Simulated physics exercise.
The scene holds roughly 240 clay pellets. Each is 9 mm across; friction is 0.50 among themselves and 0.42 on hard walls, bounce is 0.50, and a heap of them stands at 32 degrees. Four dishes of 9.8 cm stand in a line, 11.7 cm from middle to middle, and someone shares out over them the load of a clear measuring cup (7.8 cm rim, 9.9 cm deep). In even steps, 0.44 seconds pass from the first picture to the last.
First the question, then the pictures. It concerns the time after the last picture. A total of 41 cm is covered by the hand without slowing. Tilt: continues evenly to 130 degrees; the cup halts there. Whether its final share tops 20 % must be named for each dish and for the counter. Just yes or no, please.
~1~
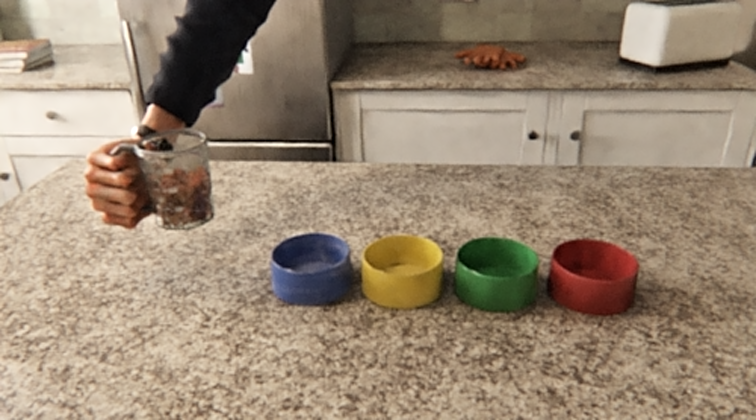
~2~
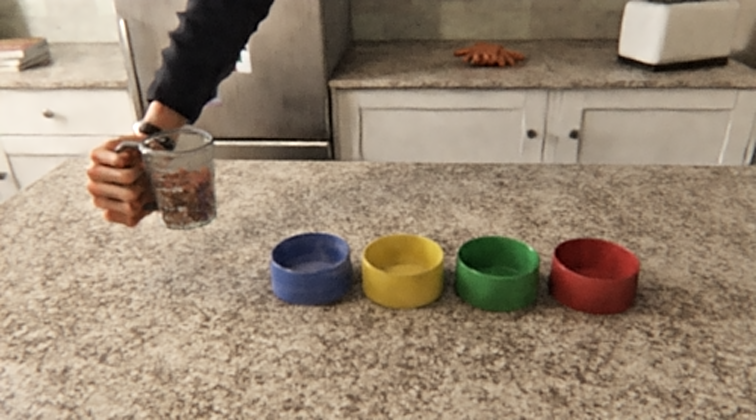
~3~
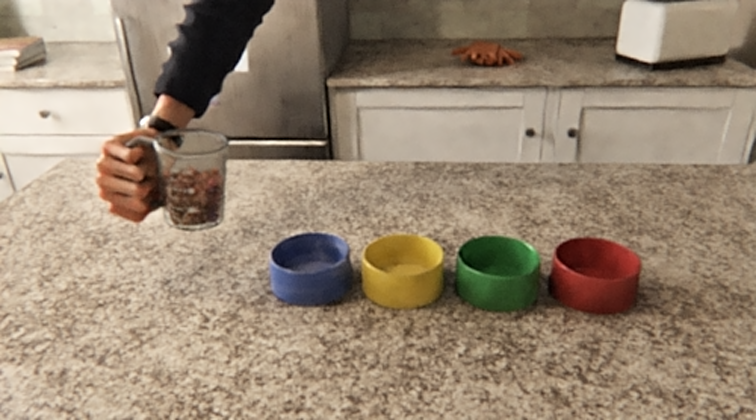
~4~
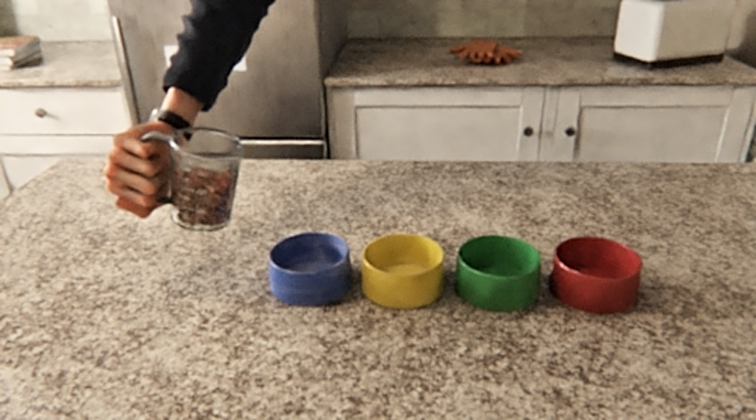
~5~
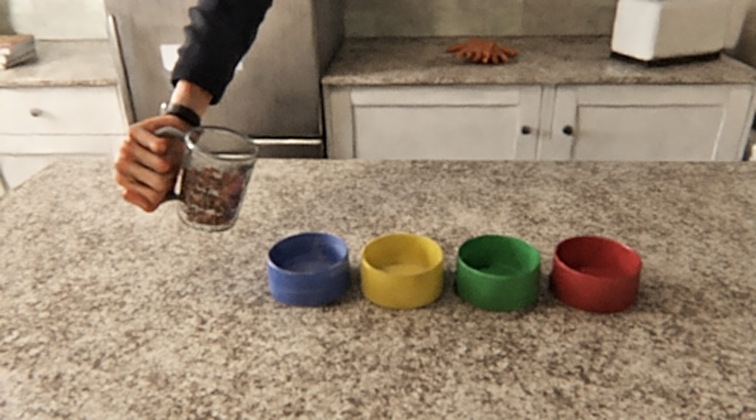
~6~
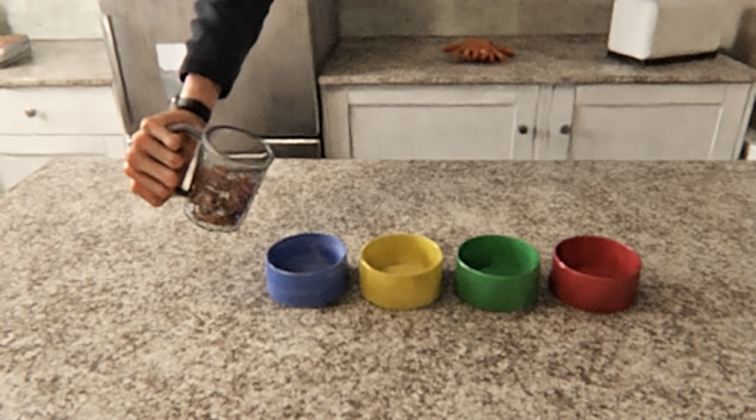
In short: Red no, blue no, green yes, yellow no, counter no.
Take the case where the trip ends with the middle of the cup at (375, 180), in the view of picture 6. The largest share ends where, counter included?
Yellow.
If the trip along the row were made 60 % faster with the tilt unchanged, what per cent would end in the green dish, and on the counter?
The shares would then be green 0 and counter 30.
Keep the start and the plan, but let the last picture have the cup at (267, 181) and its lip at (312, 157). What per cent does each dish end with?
In the end red holds 60, blue holds 0, green holds 0, yellow holds 0.
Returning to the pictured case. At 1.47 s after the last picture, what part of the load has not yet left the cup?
Roughly 35 per cent, I'd say.
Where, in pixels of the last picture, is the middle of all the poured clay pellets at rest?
Approximately (504, 274) in the last view.
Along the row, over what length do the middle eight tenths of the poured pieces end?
I'd put it near 6 cm.
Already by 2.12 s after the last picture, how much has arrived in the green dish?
Estimate: Near 90 %.
Then, 0.88 s after the last picture, tilt 86 degrees; cup holds 100 %.
Then, 1.47 s after the last picture, tilt 126 degrees; cup holds 35 %, green 60 %.
Then, 2.12 s after the last picture, tilt 130 degrees; cup holds 0 %, green 90 %.
In the end, red 0 %, blue 0 %, green 90 %, yellow 0 %, counter 10 %.
